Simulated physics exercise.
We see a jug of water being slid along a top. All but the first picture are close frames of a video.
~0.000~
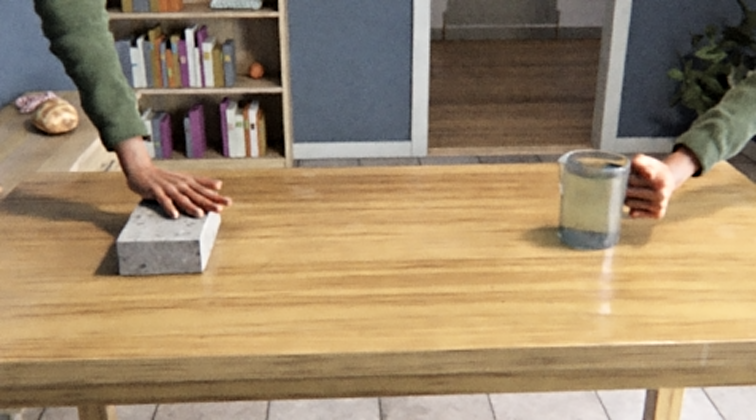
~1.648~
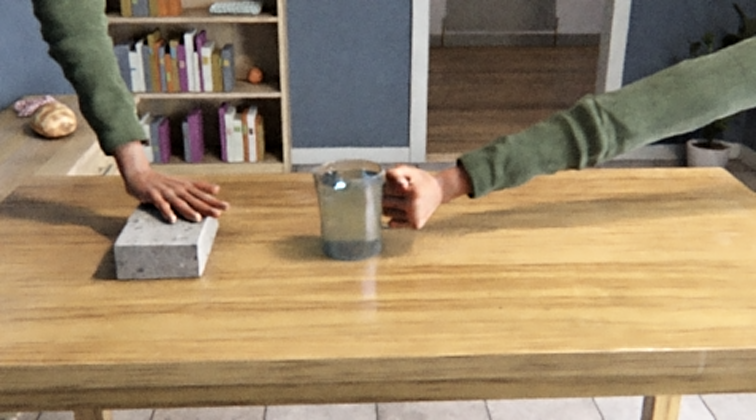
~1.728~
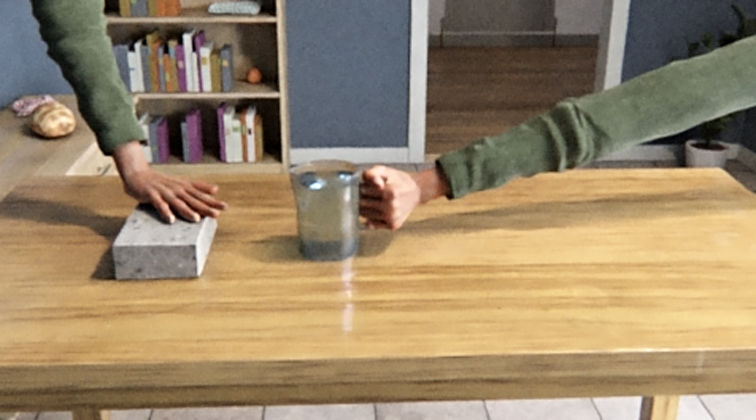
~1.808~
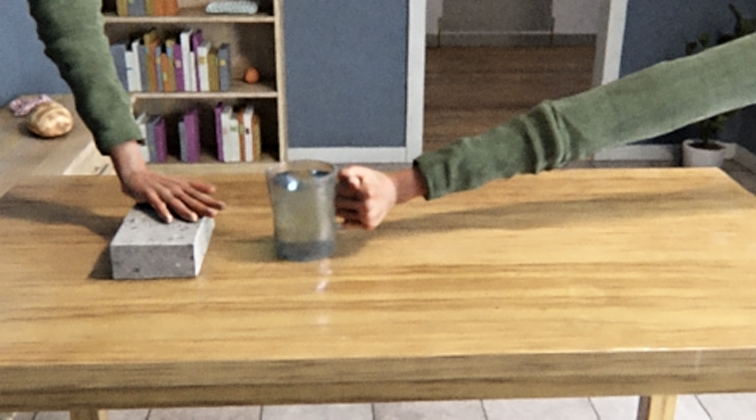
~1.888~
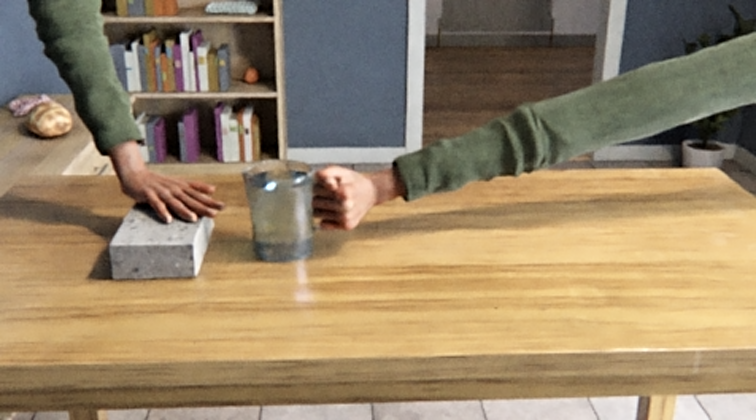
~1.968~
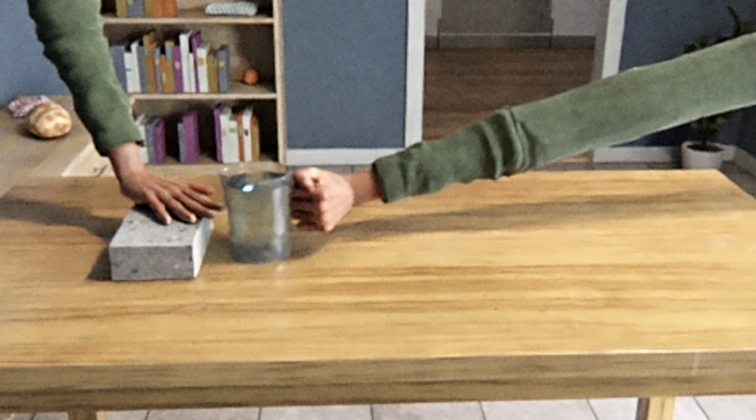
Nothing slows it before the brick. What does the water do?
At the stop the jug slops over.
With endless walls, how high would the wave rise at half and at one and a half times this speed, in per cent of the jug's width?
In turn 20 and 55 per cent.
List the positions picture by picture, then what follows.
At rest; jug (593, 197) nearly full; brick (172, 231), in the first picture.
Under way; jug nearly full, surface at (351, 178), in the second picture.
A step of some 25 px; jug (328, 208) nearly full, in the third picture.
A step of some 25 px; jug nearly full, surface at (303, 179), in the fourth picture.
A step of some 20 px; jug (282, 208) nearly full, in the fifth picture.
A step of some 20 px; jug nearly full, surface at (258, 181); brick (165, 236), in the sixth picture.
After 2.1 s, the jug meets the brick.
After 2.1 s, the water surges up the wall; a puddle lies under it.
After 3.5 s, the jug stands at the brick; a puddle lies under it.
